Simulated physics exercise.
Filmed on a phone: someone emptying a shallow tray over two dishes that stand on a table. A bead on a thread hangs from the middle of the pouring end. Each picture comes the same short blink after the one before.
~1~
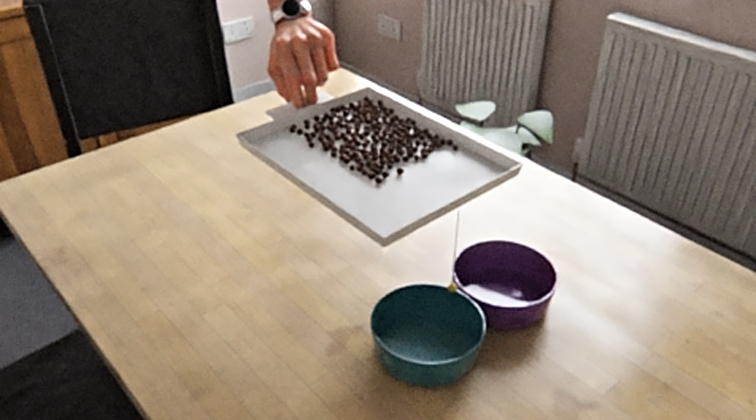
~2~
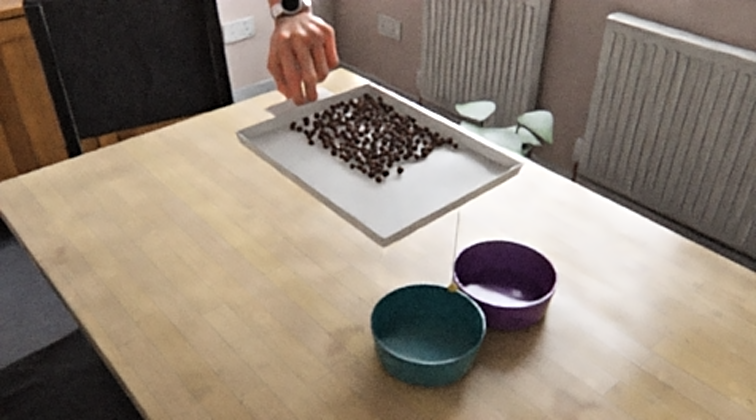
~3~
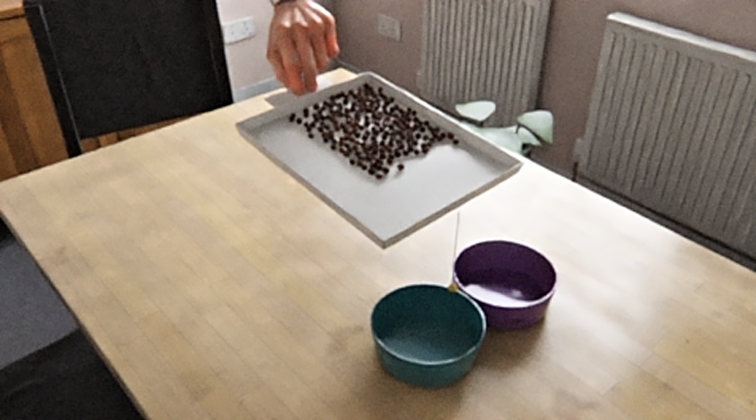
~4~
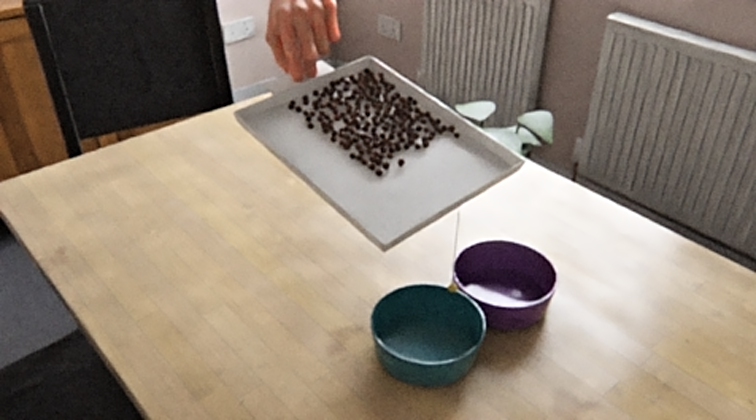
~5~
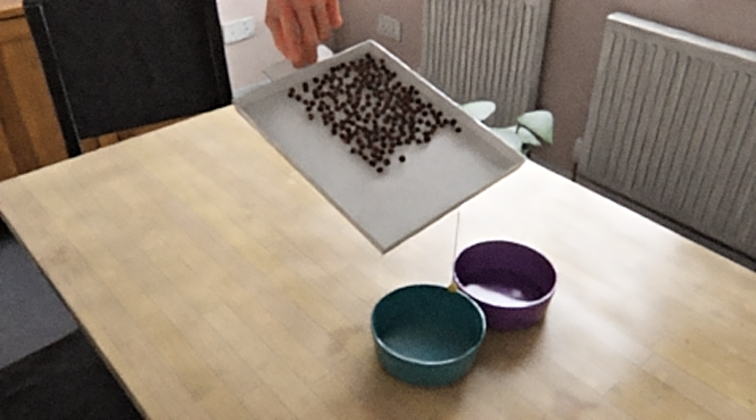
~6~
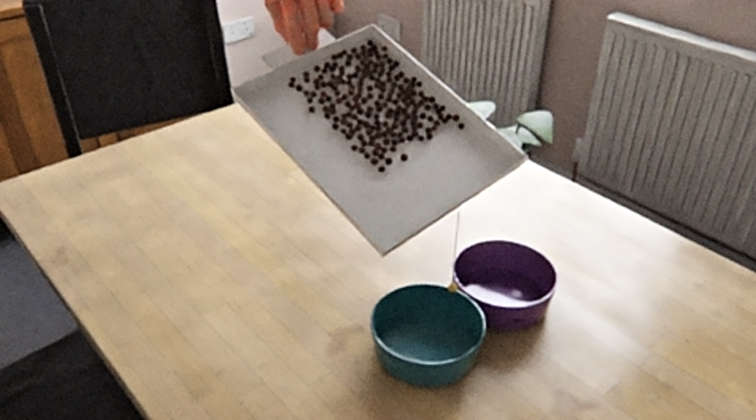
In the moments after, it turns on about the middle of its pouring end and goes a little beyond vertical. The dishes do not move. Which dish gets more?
It favours the left-hand dish.
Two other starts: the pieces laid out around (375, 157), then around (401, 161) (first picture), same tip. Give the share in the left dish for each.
First some 80, then 80 per cent.
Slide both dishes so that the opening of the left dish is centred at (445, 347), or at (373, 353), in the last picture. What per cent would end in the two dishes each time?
The first gives 70 %, the second 80 %.
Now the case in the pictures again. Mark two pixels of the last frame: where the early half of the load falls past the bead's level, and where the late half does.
The first part at (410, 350); the rest at (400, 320).
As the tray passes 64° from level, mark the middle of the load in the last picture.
Close to (405, 255).
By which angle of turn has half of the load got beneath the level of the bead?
Roughly 80°.
Just after the last frame, tray tipped steeply; roughly half on the tray; about a tenth in the left dish; about a tenth outside both; roughly a third in the air.
A moment on, tray tipped past a quarter turn; roughly a quarter on the tray; roughly a quarter in the left dish; roughly a third outside both; about a tenth in the air.
Further on, tray tipped past a quarter turn; roughly two thirds in the left dish; roughly a third outside both.
When it is over, tray tipped past a quarter turn; roughly two thirds in the left dish; not one in the right dish; roughly a third outside both.
